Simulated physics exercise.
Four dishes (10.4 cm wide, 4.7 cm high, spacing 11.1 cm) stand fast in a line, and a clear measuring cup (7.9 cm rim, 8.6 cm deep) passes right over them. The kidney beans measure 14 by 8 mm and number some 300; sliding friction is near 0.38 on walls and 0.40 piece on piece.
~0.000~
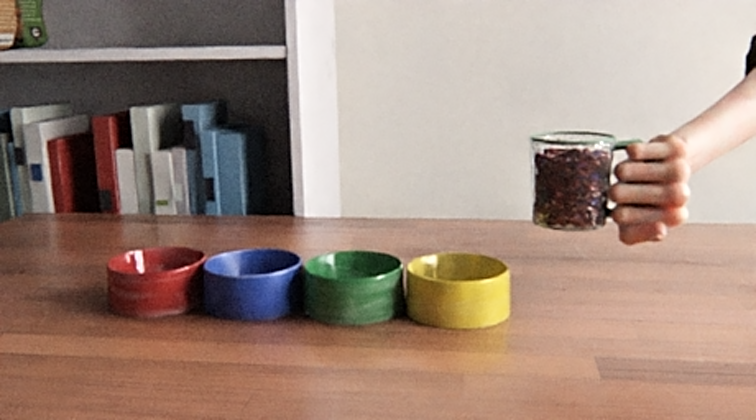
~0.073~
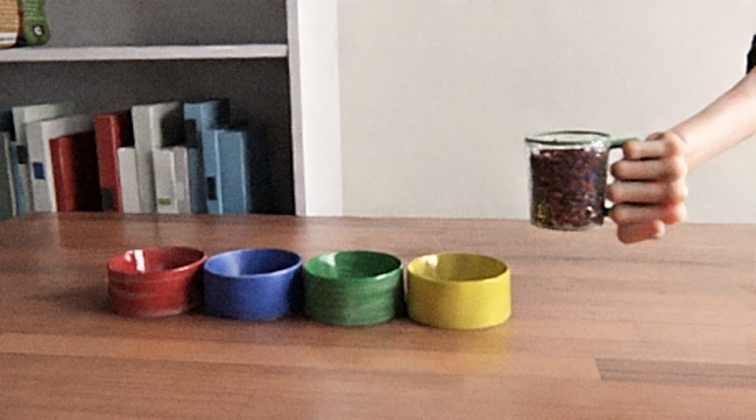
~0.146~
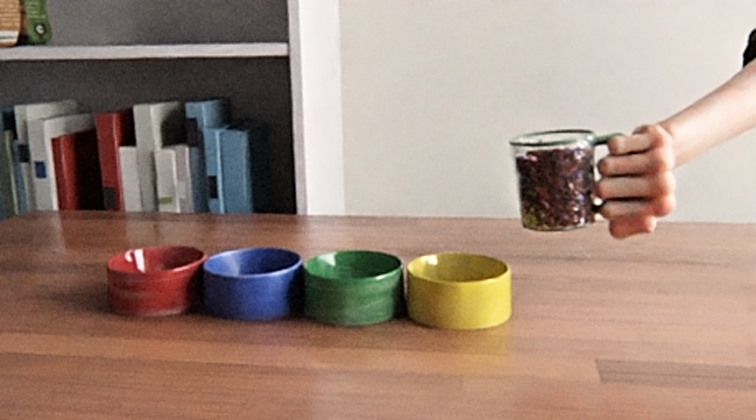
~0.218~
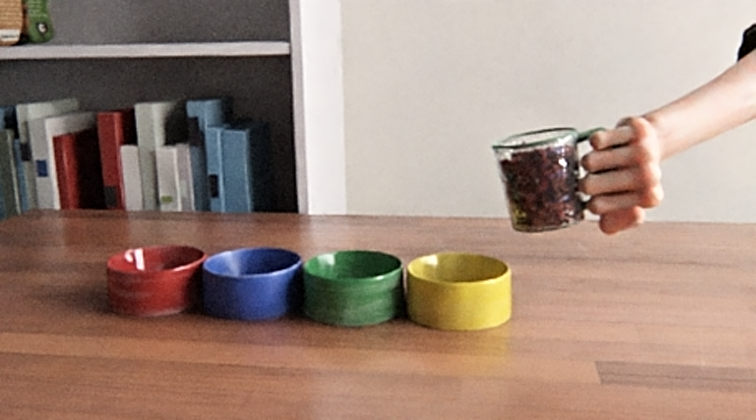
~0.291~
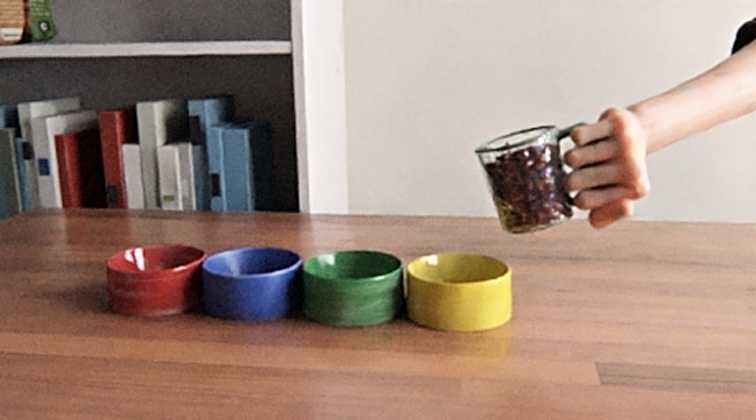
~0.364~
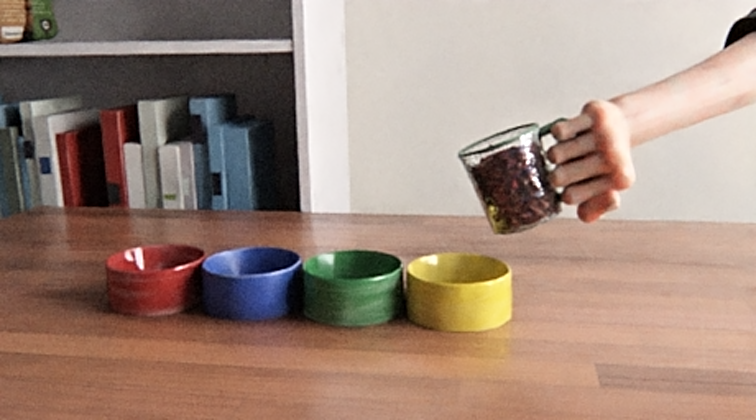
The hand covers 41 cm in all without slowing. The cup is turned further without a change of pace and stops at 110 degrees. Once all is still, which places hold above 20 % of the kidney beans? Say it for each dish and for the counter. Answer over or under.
Red dish: Over; blue dish: Over; green dish: Under; yellow dish: Under; on the counter: Under.
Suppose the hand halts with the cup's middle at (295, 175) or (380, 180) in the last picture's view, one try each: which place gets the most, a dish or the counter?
Most goes to: Blue; green.
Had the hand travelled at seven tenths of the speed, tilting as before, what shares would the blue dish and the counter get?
Blue 60, counter 10.
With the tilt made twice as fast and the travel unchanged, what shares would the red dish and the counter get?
Red 0; counter 10.
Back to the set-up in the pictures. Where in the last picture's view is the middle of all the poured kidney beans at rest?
Around (181, 285).
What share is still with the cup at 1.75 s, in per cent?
Some 40 per cent of the load.
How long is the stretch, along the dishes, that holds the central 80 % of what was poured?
Some 14 cm.
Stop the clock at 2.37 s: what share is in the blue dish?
Some 40 per cent.
After 1.20 s, tilt 80 degrees; cup holds 100 %.
After 1.75 s, tilt 110 degrees; cup holds 40 %, red 5 %, blue 45 %.
After 2.37 s, tilt 110 degrees; cup holds 0 %, red 50 %, blue 40 %.
By 2.9 s all is still; red 50 %, blue 40 %, green 0 %, yellow 0 %, counter 5 %.
